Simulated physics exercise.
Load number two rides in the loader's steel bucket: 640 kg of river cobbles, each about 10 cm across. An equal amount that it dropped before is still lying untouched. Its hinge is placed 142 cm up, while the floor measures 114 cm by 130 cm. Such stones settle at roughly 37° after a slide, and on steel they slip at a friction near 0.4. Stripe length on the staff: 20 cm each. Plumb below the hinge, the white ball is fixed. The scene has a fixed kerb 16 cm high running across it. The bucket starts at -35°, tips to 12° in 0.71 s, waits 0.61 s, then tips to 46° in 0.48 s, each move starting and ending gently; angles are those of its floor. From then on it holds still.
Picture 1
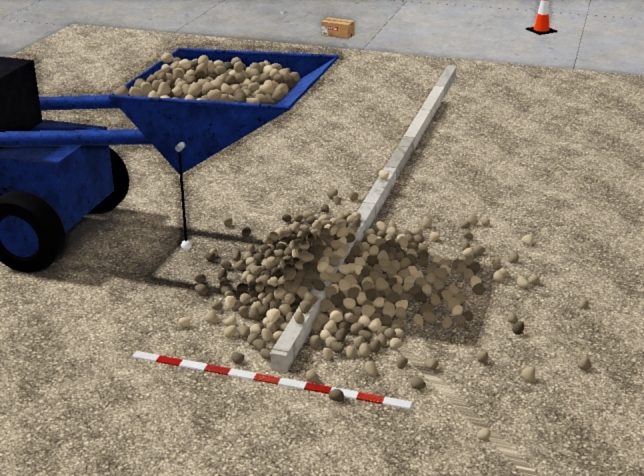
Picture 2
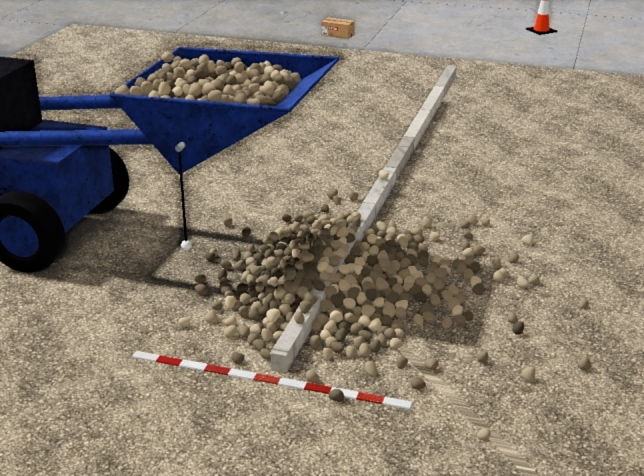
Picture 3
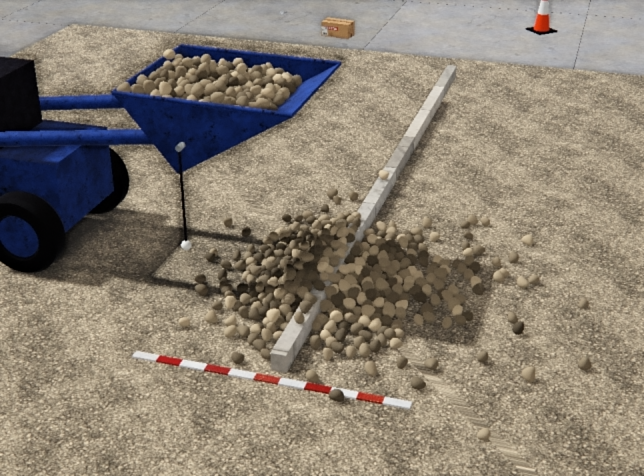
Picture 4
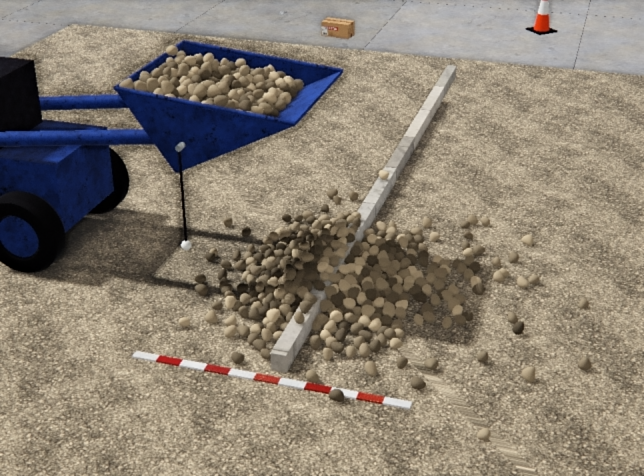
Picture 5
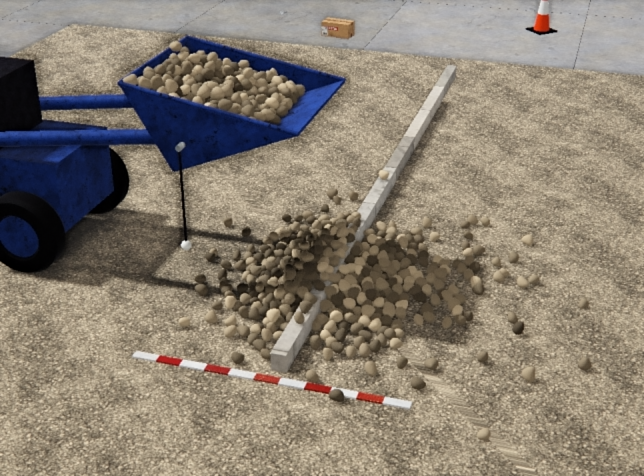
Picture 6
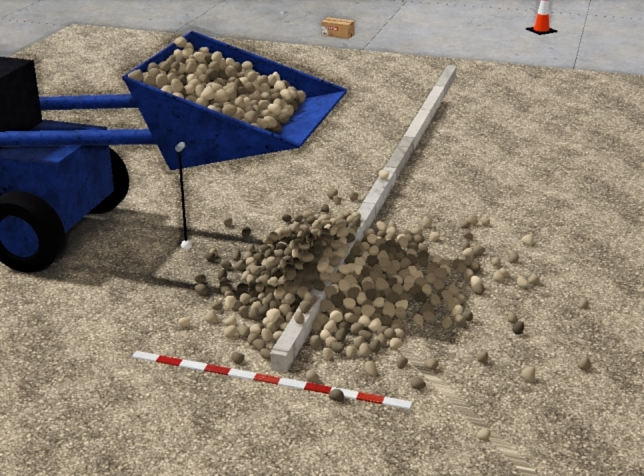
A blue loader at the left holds a bucket of round tan stones above a gravelly yard, seen from above at an angle. Below it, a heap of similar stones lies across a long pale kerb, with a red-and-white staff in front and a small brown box and orange cone on grey paving behind. The bucket slowly tilts, its right-hand lip lowering while the stones inside shift slightly and the camera stays still.
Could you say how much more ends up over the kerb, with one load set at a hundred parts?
I'd put it at 42 parts in every hundred.
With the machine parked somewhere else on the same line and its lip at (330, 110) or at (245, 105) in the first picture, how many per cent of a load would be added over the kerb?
About 85 per cent from the first spot and 10 per cent from the second.
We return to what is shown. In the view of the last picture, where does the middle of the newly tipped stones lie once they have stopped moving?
Around (322, 258).
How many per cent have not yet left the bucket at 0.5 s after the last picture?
100 %.
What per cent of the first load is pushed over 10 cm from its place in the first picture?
Estimate: 15 %, roughly.
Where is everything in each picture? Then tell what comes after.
In the first frame, the bucket is at -35°, its lip at (289, 108); the top of the load is at (202, 67). The earlier load is highest near (322, 252), 29 cm above ground level, 54 % on this side of the kerb, 46 % over the kerb.
In the second frame, the bucket is at -34°, its lip at (290, 110); the top of the load is at (203, 67).
In the third frame, the bucket is at -31°, its lip at (292, 116); the top of the load is at (194, 65).
The fourth frame shows lip at (295, 124), floor tilted -27°, highest stones at (186, 61).
The fifth frame shows lip at (298, 134), floor tilted -22°, highest stones at (184, 57).
The sixth frame shows lip at (300, 146), floor tilted -17°, highest stones at (188, 54).
Then, 0.2 s after the last picture the floor is at 5°; in per cent of one load, 100 in the bucket, 54 on this side of the kerb, 46 over the kerb; the foremost stones are at (534, 332).
Then, 0.5 s after the last picture the floor is at 12°; in per cent of one load, 100 in the bucket, 54 on this side of the kerb, 46 over the kerb; the foremost stones are at (534, 332).
Then, 2.0 s after the last picture the floor is at 46°; in per cent of one load, 9 in the bucket, 114 on this side of the kerb, 77 over the kerb; the foremost stones are at (534, 332).
Then, 4.8 s after the last picture the floor is at 46°; in per cent of one load, 0 in the bucket, 112 on this side of the kerb, 88 over the kerb; the foremost stones are at (534, 332). Net gain over the kerb, 42.
